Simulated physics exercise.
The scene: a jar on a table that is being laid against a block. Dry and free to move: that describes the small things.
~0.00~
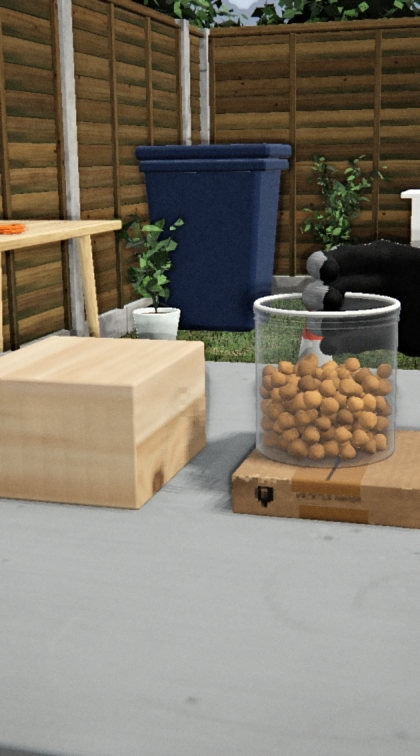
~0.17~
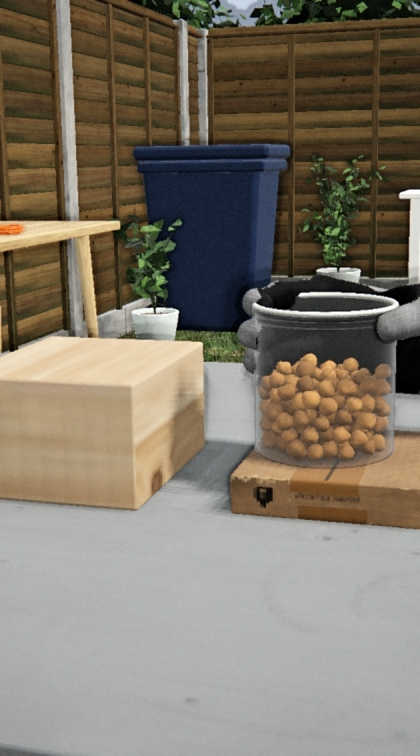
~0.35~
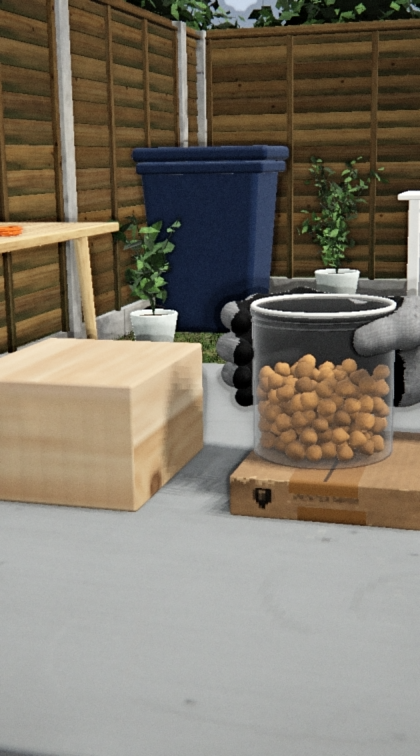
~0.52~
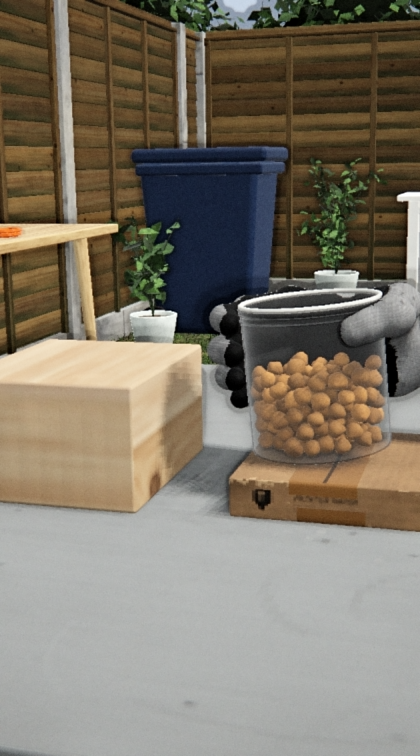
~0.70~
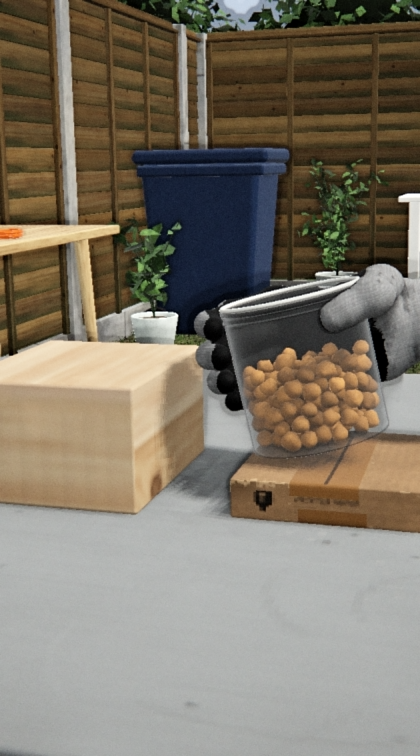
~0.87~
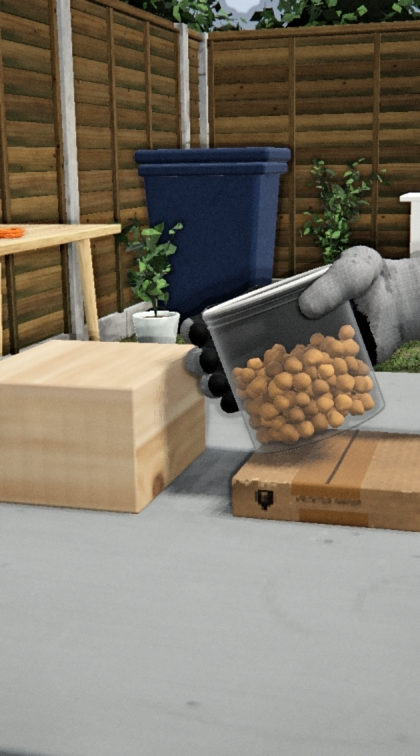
A clear jar of roasted chickpeas stands upright on a flat cardboard box at the right of a pale grey table, seen from slightly above in a fenced garden. A light wooden block sits at left, with a dark blue planter and potted plants behind. Grey-and-black gloved hands close around the jar, then tilt it gradually leftward toward the block, while the camera stays still.
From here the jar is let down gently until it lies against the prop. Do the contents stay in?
No loss.
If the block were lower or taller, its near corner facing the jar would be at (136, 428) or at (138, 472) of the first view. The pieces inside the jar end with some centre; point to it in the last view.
About (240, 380), then (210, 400).
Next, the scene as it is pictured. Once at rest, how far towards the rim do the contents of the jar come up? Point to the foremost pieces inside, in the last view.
In the last picture they end up around pixel (211, 372).
Around 1.06 s, the jar leans 29°; everything is still inside.
Around 1.31 s, the jar leans 40°; everything is still inside.
Around 1.57 s, the jar rests on the block at 45°; everything is still inside.
Finally (2.2 s), the jar rests on the block at 45°; everything is still inside.
